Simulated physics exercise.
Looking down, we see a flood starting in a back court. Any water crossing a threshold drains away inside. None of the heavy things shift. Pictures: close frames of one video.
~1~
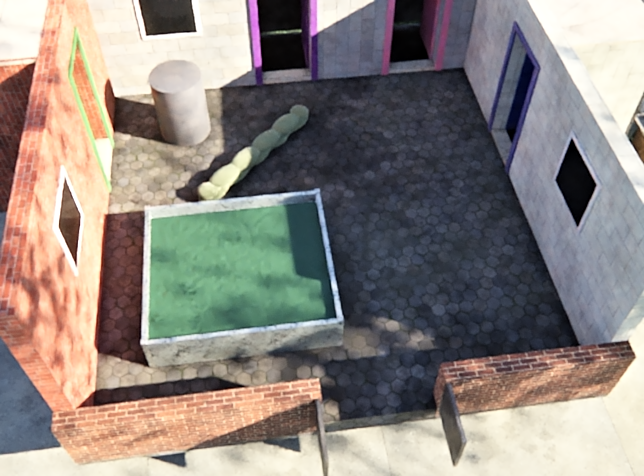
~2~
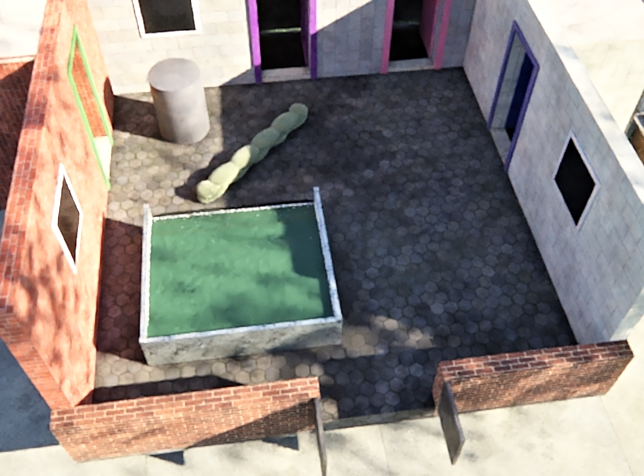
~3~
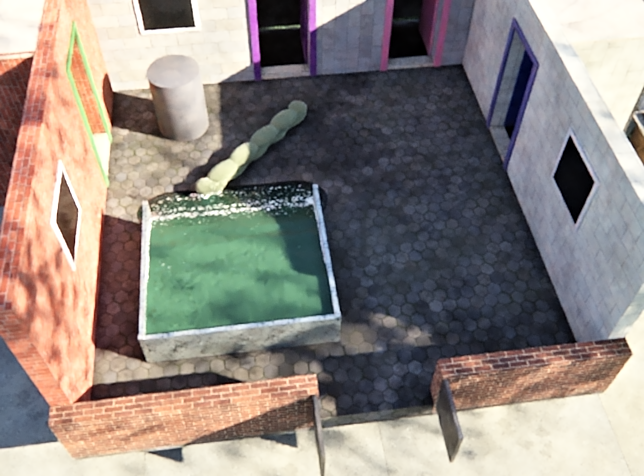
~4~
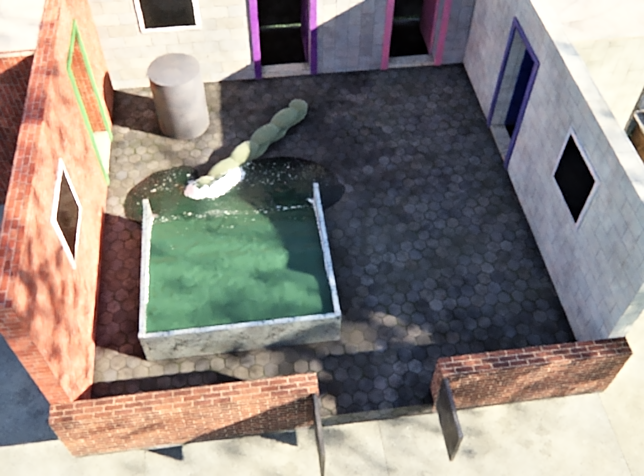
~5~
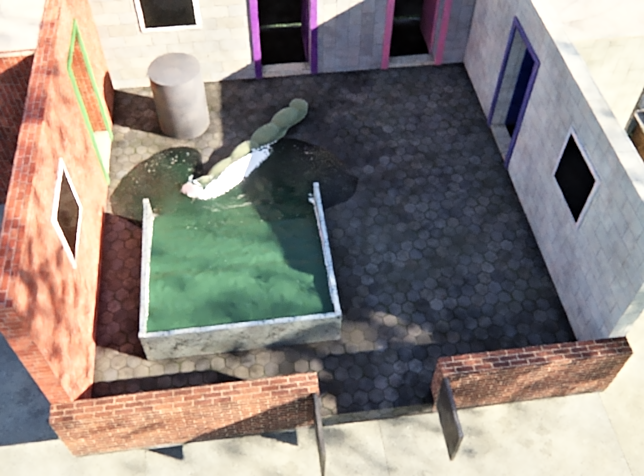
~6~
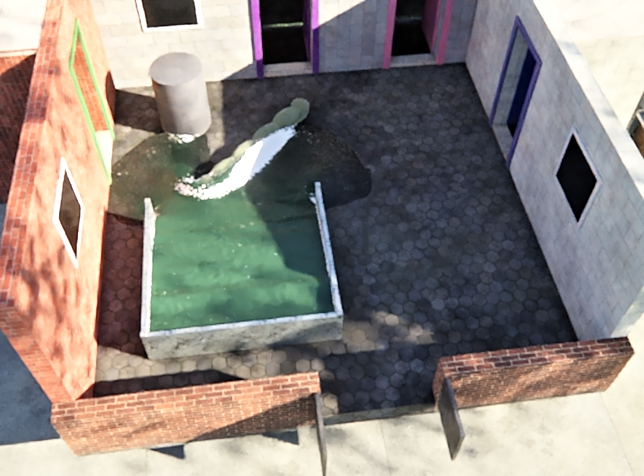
In this clip, seen from above, the far side of a tank of green water in a walled courtyard opens, and water pours out across the paving, foaming along a pale twisted object and spreading to both sides near a grey cylinder.
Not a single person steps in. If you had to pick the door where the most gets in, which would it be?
I'd pick the pink door.
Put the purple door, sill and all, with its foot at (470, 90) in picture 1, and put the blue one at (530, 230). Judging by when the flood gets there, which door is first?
The door marked green.
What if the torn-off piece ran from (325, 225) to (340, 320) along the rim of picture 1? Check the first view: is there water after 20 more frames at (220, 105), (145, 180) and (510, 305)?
The first spot is left untouched, the second is left untouched and the third is soaked through.
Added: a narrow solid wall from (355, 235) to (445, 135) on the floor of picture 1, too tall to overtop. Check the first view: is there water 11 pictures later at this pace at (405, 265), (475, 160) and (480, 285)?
The first is still bare, the second still bare, the third still bare.
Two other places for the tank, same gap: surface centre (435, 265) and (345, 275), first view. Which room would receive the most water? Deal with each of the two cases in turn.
I'd go with the one in pink first and the one in pink second.
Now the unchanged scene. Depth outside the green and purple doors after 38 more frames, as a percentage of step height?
About 40 %, then 60 %.
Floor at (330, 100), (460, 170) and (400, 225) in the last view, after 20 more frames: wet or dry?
Taking them in turn: Drenched, drenched, not wetted.
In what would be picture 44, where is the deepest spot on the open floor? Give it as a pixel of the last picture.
Around (470, 72).
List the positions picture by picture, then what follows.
In the first frame, the tank at (239, 264) is whole and still.
In the second frame, water pours out on the tank's far side and has run to a hidden place.
In the third frame, the front is at a hidden place, out from the gap on the tank's far side.
In the fourth frame, water pours out on the tank's far side and has run to (134, 196).
In the fifth frame, the front is at (330, 160), out from the gap on the tank's far side.
In the sixth frame, the front is at (160, 136), out from the gap on the tank's far side.
A moment on, water covers 25 % of the floor; green door wet at the sill, nothing in, purple door not reached, blue door not reached, pink door not reached.
Next, water covers 40 % of the floor; green door wet at the sill, nothing in, purple door not reached, blue door not reached, pink door a trickle in.
Then, water covers 55 % of the floor; green door wet at the sill, nothing in, purple door wet at the sill, nothing in, blue door a trickle in, pink door some in.
Later, water covers 75 % of the floor; green door wet at the sill, nothing in, purple door a trickle in, blue door some in, pink door a lot in.
In the end, water covers 95 % of the floor; green door wet at the sill, nothing in, purple door a trickle in, blue door a lot in, pink door a lot in; the pink door has let in the most.
